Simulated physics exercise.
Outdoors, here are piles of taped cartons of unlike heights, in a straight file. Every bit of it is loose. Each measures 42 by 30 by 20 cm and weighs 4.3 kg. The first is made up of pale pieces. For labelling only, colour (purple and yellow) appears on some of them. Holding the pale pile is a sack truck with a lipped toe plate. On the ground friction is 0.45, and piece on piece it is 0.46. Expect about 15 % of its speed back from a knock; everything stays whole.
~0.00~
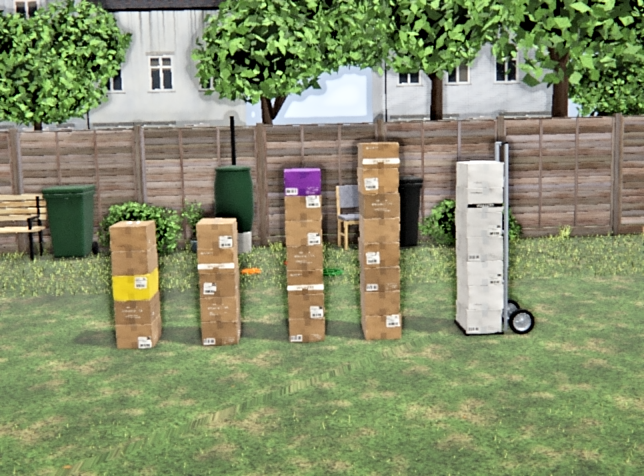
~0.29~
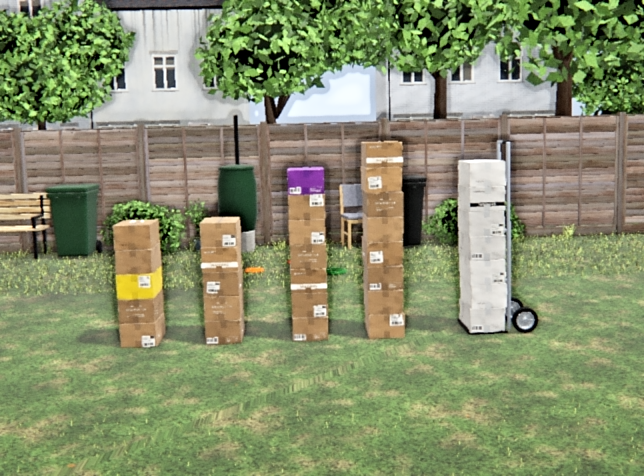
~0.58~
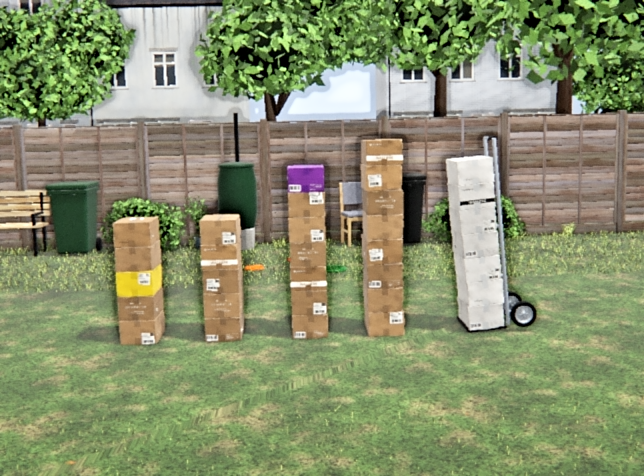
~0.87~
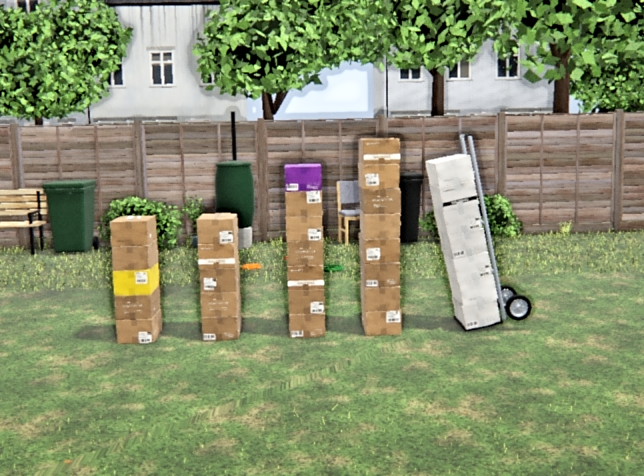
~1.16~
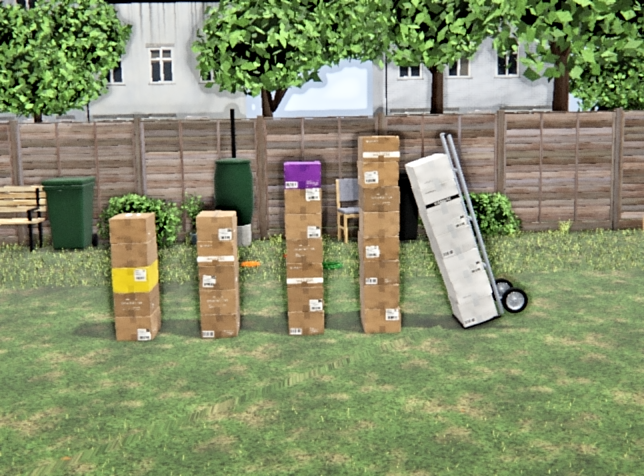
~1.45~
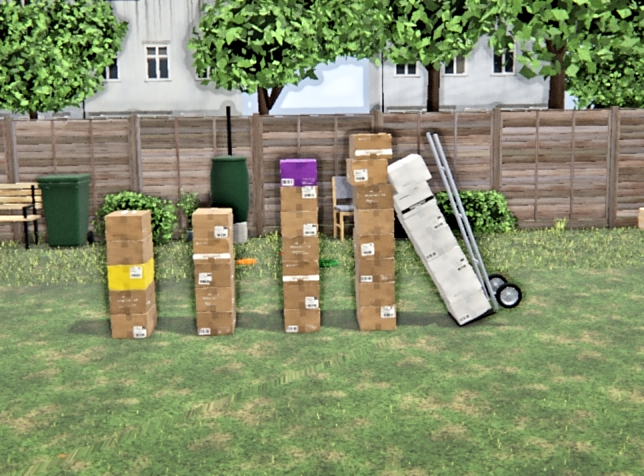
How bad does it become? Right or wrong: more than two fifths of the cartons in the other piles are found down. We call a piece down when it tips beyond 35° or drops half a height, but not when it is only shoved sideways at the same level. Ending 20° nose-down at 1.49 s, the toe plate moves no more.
Right.
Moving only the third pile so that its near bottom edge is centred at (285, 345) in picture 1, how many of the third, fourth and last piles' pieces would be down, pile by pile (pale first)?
Third 6; fourth 5; last 5.
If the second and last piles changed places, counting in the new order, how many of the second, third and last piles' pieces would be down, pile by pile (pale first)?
Down tally in the new order: Second = 4, third = 7, last = 8.
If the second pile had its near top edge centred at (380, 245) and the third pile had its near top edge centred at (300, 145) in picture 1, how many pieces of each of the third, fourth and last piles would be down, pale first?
Third 0, fourth 0, last 0.
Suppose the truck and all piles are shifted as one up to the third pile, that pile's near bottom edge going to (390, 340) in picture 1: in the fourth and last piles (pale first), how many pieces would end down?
Then fourth pile 4 and last pile 5.
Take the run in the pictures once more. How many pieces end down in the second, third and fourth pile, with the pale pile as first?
Pieces per pile: Second: 8; third: 6; fourth: 4.
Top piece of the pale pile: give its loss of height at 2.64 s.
Some 30 centimetres.
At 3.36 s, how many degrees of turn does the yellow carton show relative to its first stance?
Some 15 degrees.
By 2.64 s, 7 of the pale pile down; none of the 25 other cartons down, 14 disturbed; purple carton tilted 15°.
By 3.36 s, 7 of the pale pile down; 16 of the 25 other cartons down; purple carton tilted 20°, 30 cm lower; yellow carton tilted 14°.
When it is over (4.9 s), 7 of the pale pile down; 23 of the 25 other cartons down; yellow carton on its side; purple carton 51 cm lower. That is 92 per cent. In pixels of the last frame, middles, yellow carton near (36, 318), purple carton near (37, 240).
